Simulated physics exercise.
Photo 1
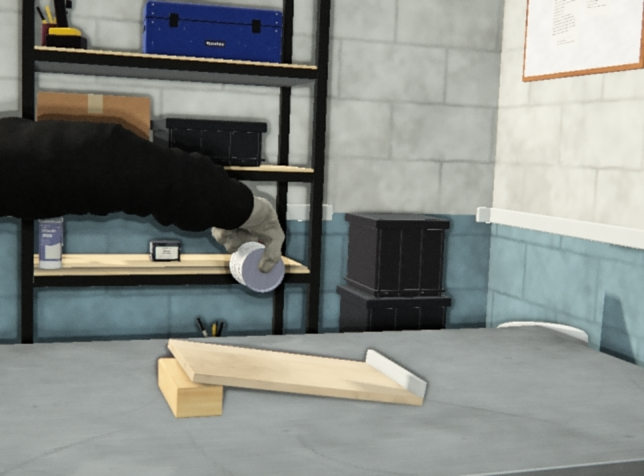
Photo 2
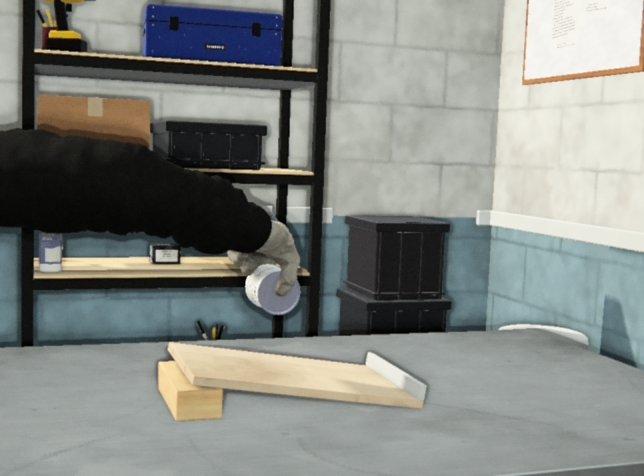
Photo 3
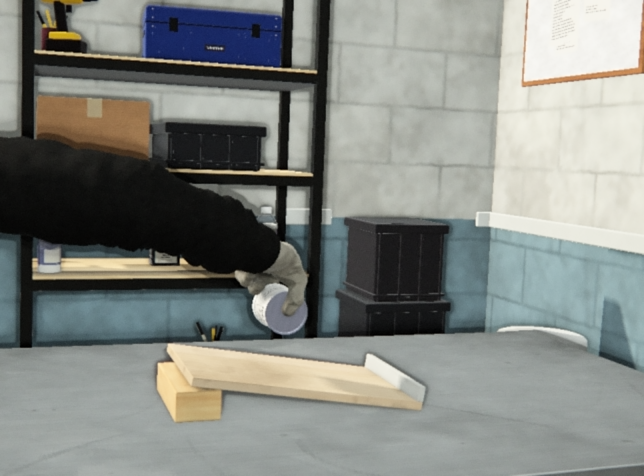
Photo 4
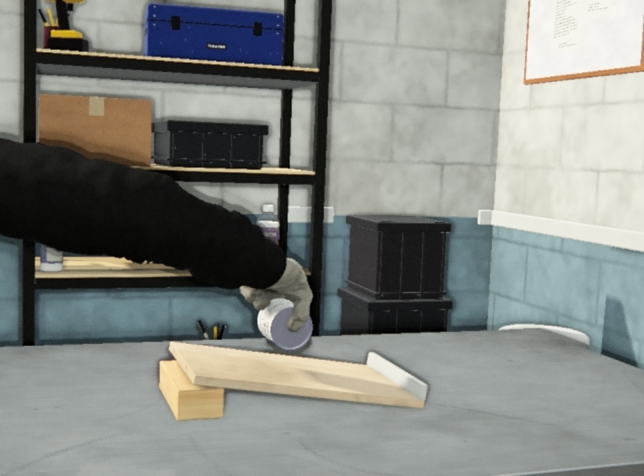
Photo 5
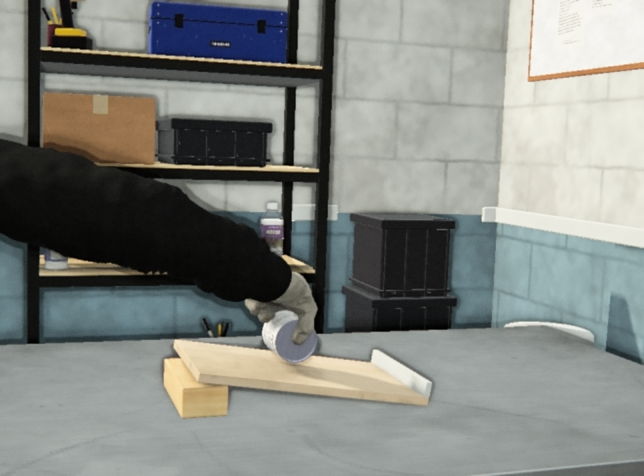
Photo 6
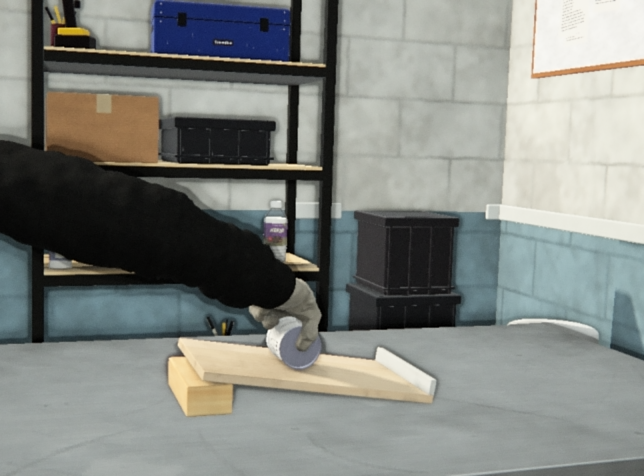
The clip shows a gloved hand in a dark sleeve lowering a white tin, moving slightly right, onto a sloping wooden board propped on a block, and still holding it there, with shelves and stacked black boxes behind.
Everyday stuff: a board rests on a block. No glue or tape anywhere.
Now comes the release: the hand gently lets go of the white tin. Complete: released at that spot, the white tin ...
Released at that spot, the white tin travels down the board.
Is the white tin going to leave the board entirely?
At the end, the white tin remains up there.
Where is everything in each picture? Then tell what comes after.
The first frame shows still above its spot; white tin (257, 267).
The second frame shows still above its spot; white tin (273, 289).
The third frame shows still above its spot; white tin (280, 309).
The fourth frame shows still above its spot; white tin (285, 324).
The fifth frame shows still above its spot; white tin (290, 336).
The sixth frame shows set down, still held; white tin (294, 343).
Then, 0.40 s after the last picture, white tin rolled a little near (316, 345).
Then, 0.60 s after the last picture, white tin rolled about its own width near (355, 350).
Then, 0.70 s after the last picture, white tin rolled well along near (380, 353).
At rest, moved from the start, white tin. Seen from the same camera at the end, white tin near (385, 354). The white tin goes downhill.
